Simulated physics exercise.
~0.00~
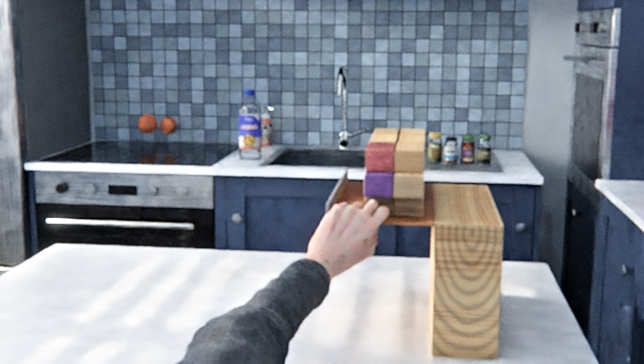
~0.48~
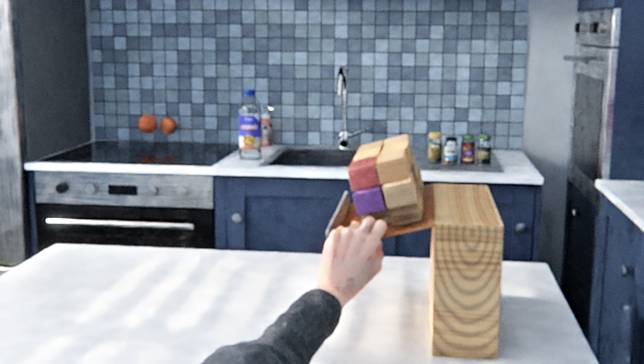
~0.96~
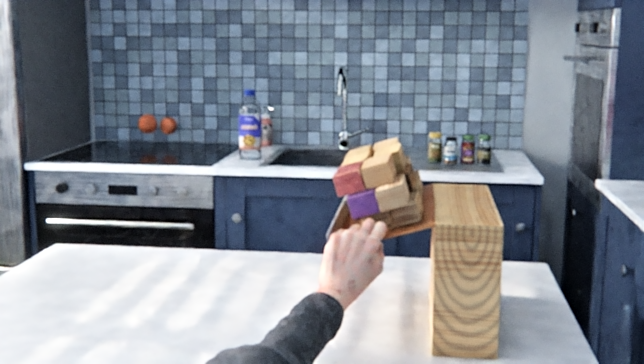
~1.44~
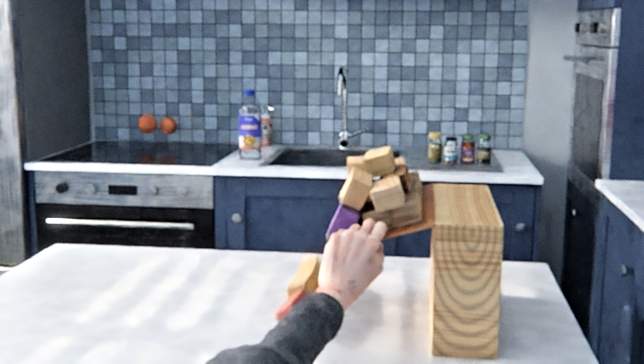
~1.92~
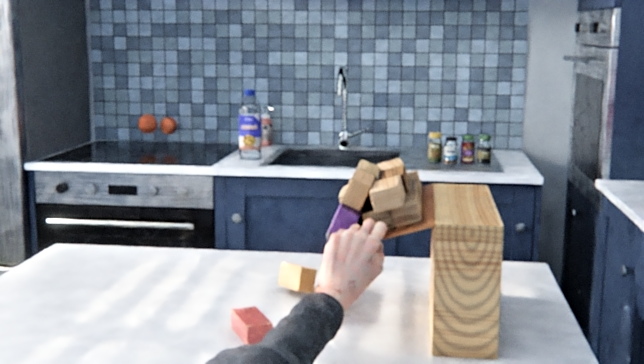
Stacked wooden blocks sliding and toppling as a hand tilts their tray, red one falling to the counter, purple one staying aboard.
